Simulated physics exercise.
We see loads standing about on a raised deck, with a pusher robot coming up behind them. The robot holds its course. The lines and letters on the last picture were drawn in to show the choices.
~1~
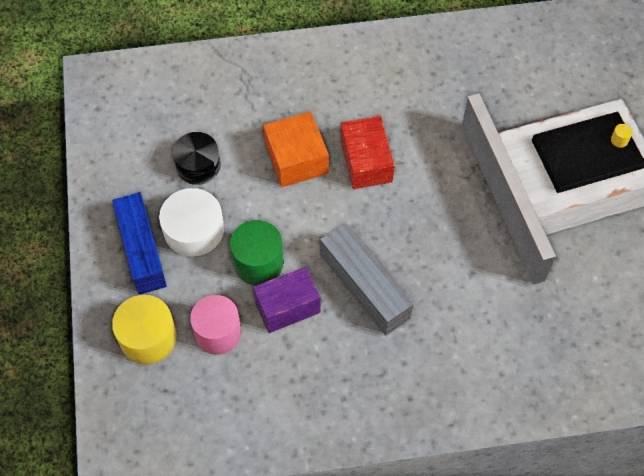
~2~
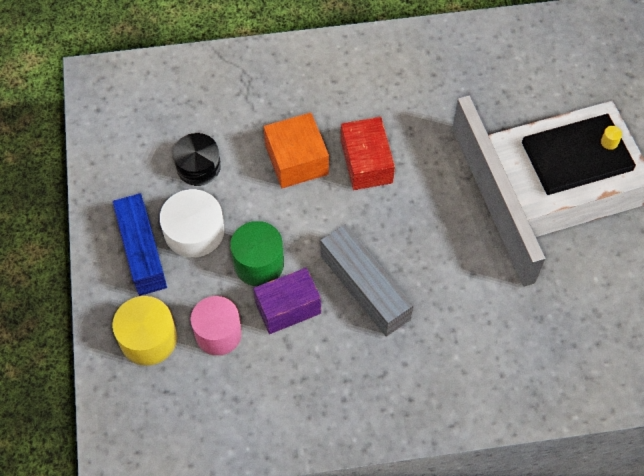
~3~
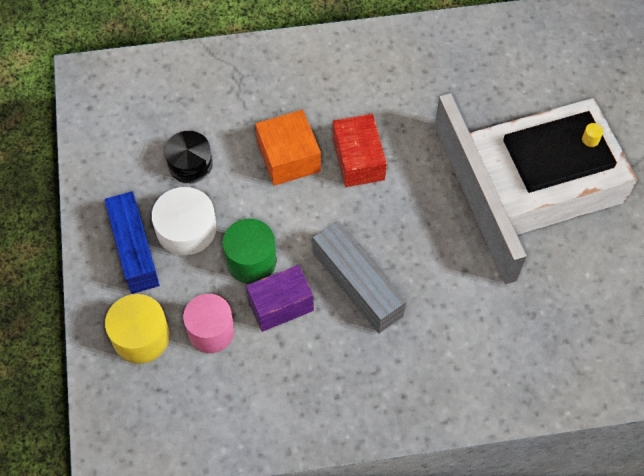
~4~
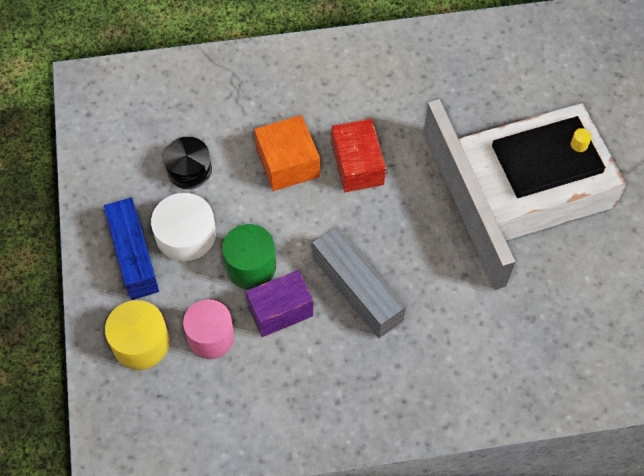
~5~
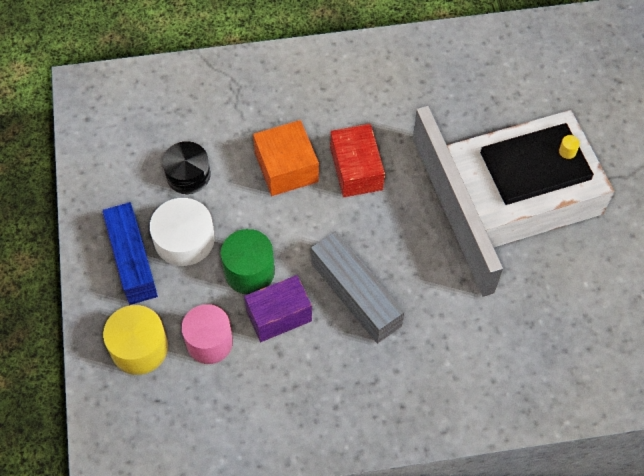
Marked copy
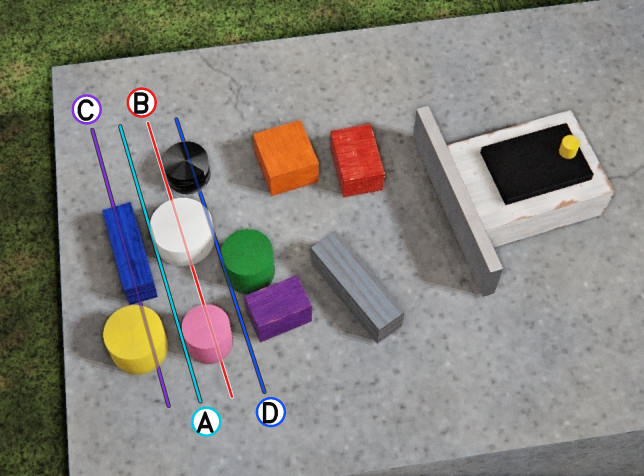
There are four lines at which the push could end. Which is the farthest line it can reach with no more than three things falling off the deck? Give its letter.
No farther than A.
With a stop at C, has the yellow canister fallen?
Yes.
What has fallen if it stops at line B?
The black canister goes over.
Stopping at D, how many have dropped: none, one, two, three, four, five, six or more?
By then, none.
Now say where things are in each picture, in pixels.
Pink canister (216, 325); yellow canister (145, 329); red crate (367, 153), in the first picture.
Robot (572, 154); orange crate (296, 150), in the second picture.
Robot (553, 152); white canister (184, 221), in the third picture.
Robot (541, 157); blue stick (131, 248), in the fourth picture.
Robot (530, 164); grey stick (356, 287); pink canister (208, 334); yellow canister (136, 340), in the fifth picture.
On the marked copy, A at (157, 254); B at (187, 250); C at (128, 258); D at (217, 246).
Taking A. A third of the way, robot (425, 178); orange crate (251, 163); grey stick (350, 290).
Two thirds of the way, robot (317, 192); yellow canister (106, 346); black canister (100, 188).
When it is over, robot (233, 204); yellow canister over the edge; black canister over the edge; two fallen.
As for the rest, B is within the limit but short; C drops four; D is within the limit but short.
